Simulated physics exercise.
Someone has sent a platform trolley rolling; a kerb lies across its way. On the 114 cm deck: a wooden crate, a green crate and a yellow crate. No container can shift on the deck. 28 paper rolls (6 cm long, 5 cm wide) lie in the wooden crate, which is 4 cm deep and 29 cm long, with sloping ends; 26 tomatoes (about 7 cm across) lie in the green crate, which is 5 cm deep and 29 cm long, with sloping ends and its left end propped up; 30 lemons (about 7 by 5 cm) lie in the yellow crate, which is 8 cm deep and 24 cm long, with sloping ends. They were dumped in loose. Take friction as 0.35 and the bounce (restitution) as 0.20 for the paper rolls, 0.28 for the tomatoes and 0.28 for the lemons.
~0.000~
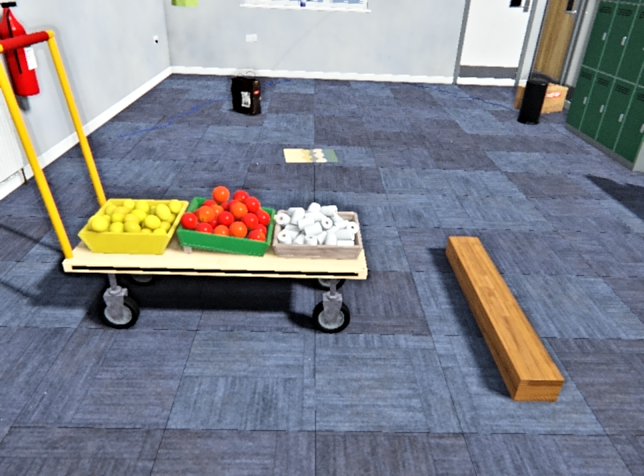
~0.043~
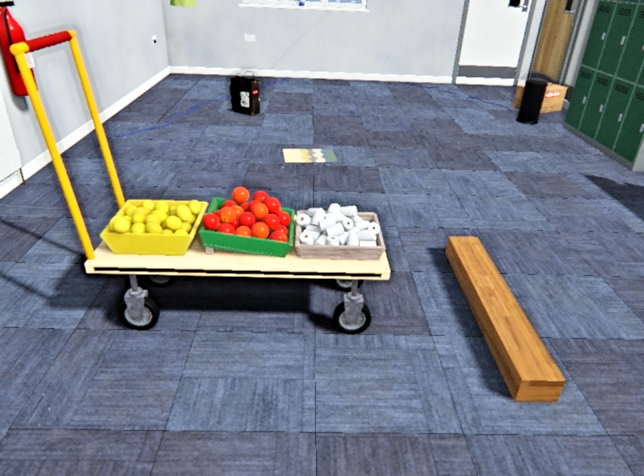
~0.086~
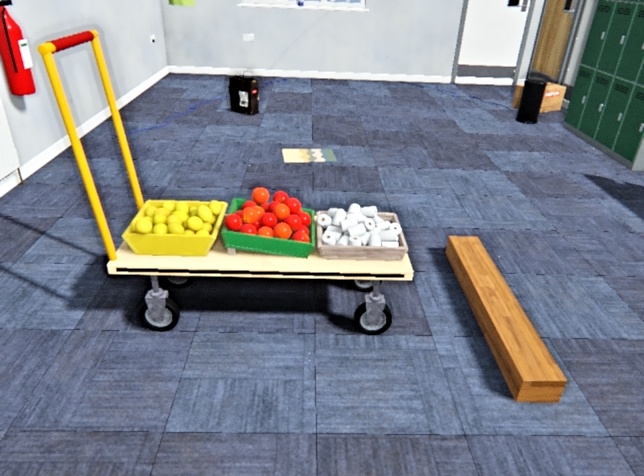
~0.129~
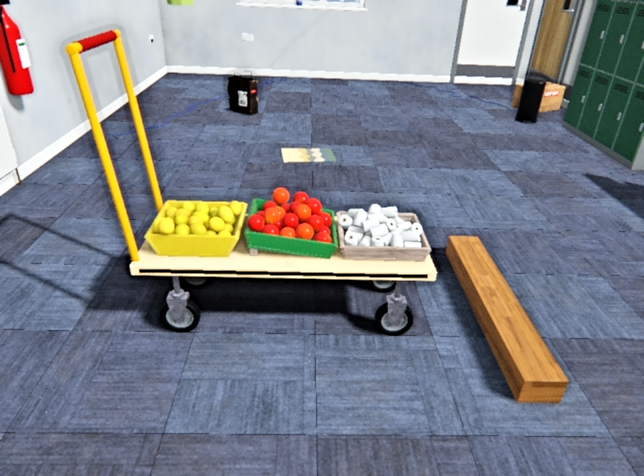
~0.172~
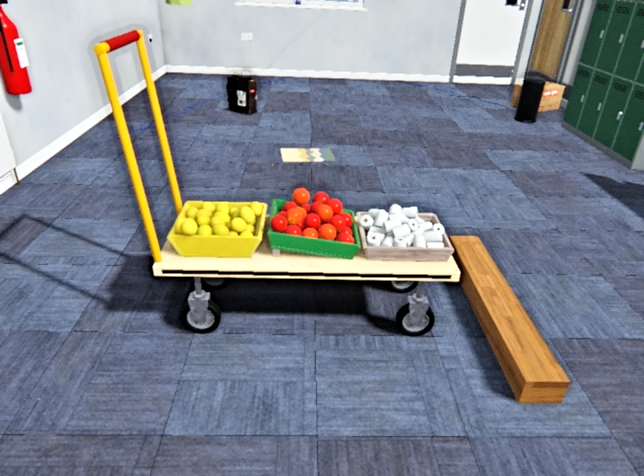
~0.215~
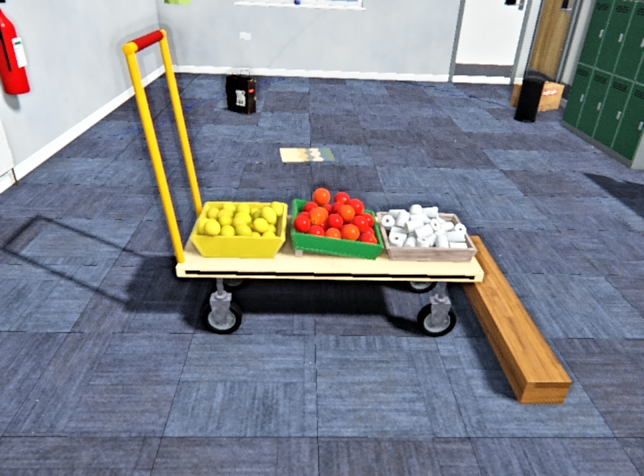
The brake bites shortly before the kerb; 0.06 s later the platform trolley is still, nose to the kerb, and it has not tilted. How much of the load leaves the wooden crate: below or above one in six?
It sheds over a sixth of them.
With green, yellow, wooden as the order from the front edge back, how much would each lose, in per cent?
Then wooden crate 20, green crate 40, yellow crate 10 per cent.
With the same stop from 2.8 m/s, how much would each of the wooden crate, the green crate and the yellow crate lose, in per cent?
In that case wooden crate 50, green crate 50, yellow crate 30 per cent.
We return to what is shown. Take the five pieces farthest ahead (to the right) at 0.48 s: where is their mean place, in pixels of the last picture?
Near (521, 222).
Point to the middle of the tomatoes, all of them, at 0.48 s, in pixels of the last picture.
At about (391, 226).
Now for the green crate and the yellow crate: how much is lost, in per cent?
Lost: Green crate 35, yellow crate 15 per cent.
After 0.26 s, the brake bites.
After 0.36 s, wooden crate 27 in, 1 out, green crate 23 in, 3 out and yellow crate 29 in, 1 out.
After 0.48 s, wooden crate 24 in, 4 out, green crate 21 in, 5 out and yellow crate 26 in, 4 out.
After 0.71 s, wooden crate 20 in, 8 out, green crate 17 in, 9 out and yellow crate 26 in, 4 out.
Final count (at 1.21 s), wooden crate 20 in, 8 out, green crate 17 in, 9 out and yellow crate 26 in, 4 out. Asked share, 8 of 28, 29 per cent.
